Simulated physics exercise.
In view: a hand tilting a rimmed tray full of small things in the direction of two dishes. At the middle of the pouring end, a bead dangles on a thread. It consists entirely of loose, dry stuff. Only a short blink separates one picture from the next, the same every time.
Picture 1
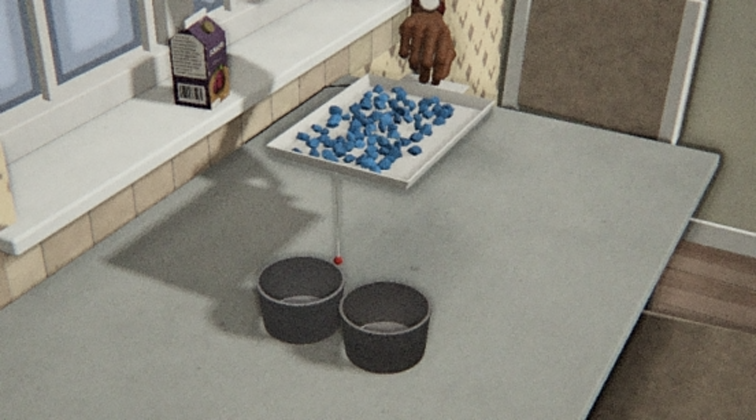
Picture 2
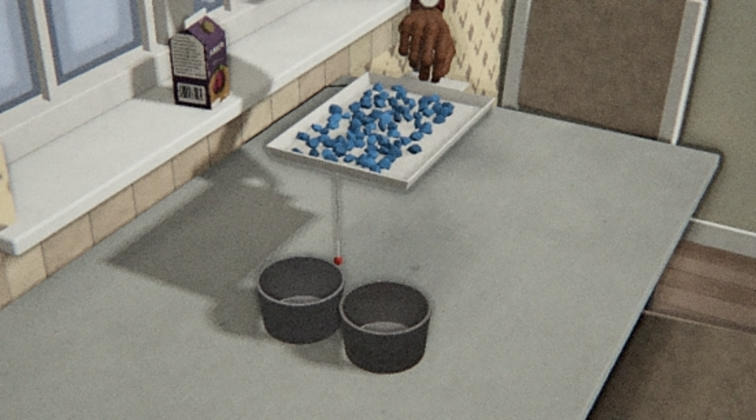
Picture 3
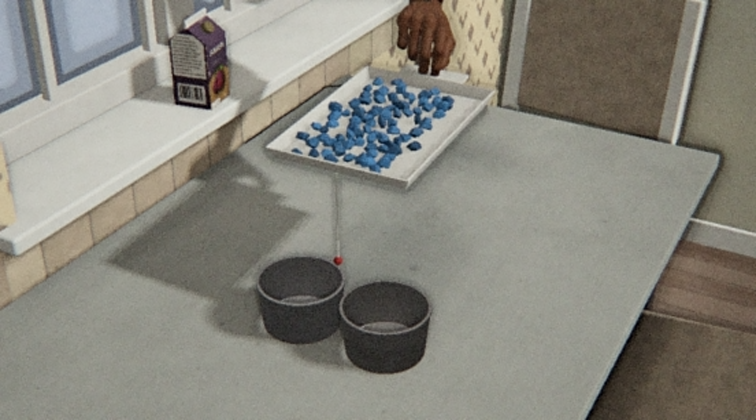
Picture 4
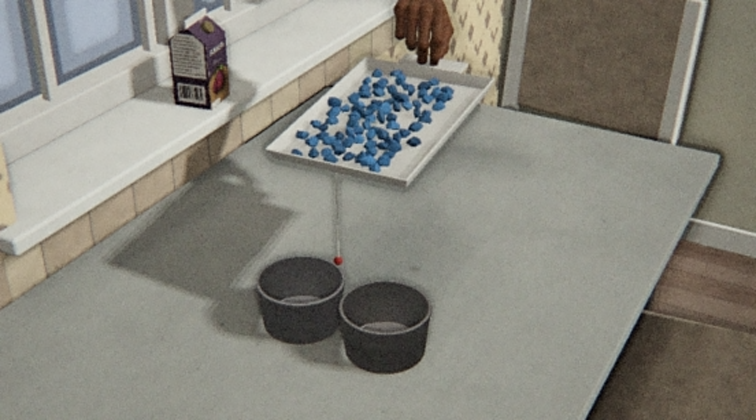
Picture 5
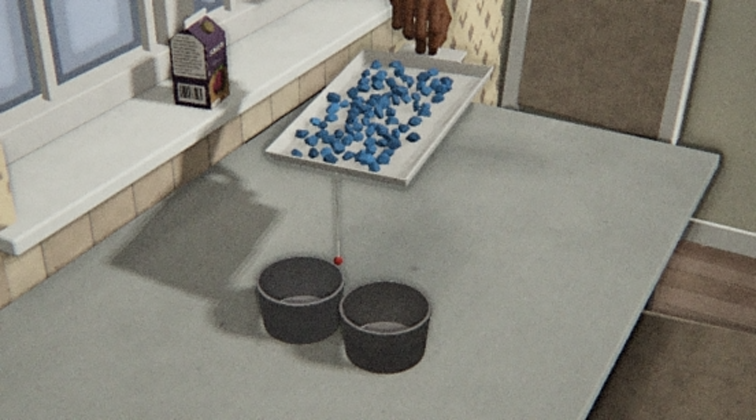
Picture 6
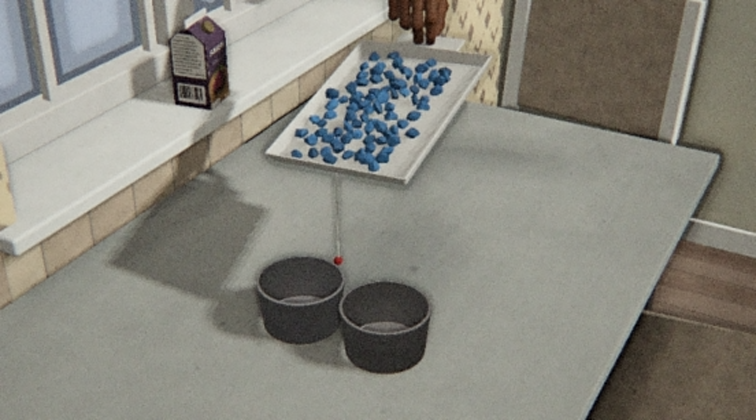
A tray of blue stones tilts gradually above two dark dishes as a hand moves behind it.
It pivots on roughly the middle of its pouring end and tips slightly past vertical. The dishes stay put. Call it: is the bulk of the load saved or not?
The bulk is saved.
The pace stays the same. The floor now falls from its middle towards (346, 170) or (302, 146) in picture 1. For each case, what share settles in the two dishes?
First case about 80 percent; second case about 20 percent.
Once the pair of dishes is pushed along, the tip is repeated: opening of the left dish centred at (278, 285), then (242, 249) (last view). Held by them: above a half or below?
The first place gets the greater share, the second the greater share.
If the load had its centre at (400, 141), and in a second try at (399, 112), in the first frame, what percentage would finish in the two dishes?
70 and 50 per cent.
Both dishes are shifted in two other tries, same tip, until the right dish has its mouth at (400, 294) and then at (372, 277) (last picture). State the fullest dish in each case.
For the two places in order: The leftward one, the leftward one.
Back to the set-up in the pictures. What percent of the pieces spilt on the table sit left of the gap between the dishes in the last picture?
My estimate is some 100 per cent.
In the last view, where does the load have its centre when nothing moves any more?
It settles centred around (287, 311).
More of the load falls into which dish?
The one to the left is fuller.
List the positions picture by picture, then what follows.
Corners of the pouring end at (274, 144) and (406, 178), level; middle of the load at (371, 128), aquarium stones; left dish at (278, 318); right dish at (364, 348); bead on its thread at (338, 261), in the first picture.
Corners of the pouring end at (274, 144) and (405, 178), level; middle of the load at (371, 127), in the second picture.
Corners of the pouring end at (274, 146) and (405, 177), tipped barely, lowest at the left corner; middle of the load at (371, 124), in the third picture.
Corners of the pouring end at (273, 147) and (404, 176), tipped a little, lowest at the left corner; middle of the load at (370, 120), in the fourth picture.
Corners of the pouring end at (273, 149) and (404, 175), tipped a little, lowest at the left corner; middle of the load at (370, 115), in the fifth picture.
Corners of the pouring end at (272, 150) and (403, 174), tipped clearly, lowest at the left corner; middle of the load at (369, 111); left dish at (278, 318); right dish at (364, 348), in the sixth picture.
Soon after the last picture, tray tipped steeply; most on the tray; a stray few outside both; a small part in the air.
A little later, tray tipped right over; a stray few on the tray; a stray few in the right dish; about half in the left dish; about a third outside both; a small part in the air.
Later still, tray tipped past a quarter turn; a stray few in the right dish; about two thirds in the left dish; about a third outside both.
At rest, tray tipped past a quarter turn; a stray few in the right dish; about two thirds in the left dish; about a third outside both.
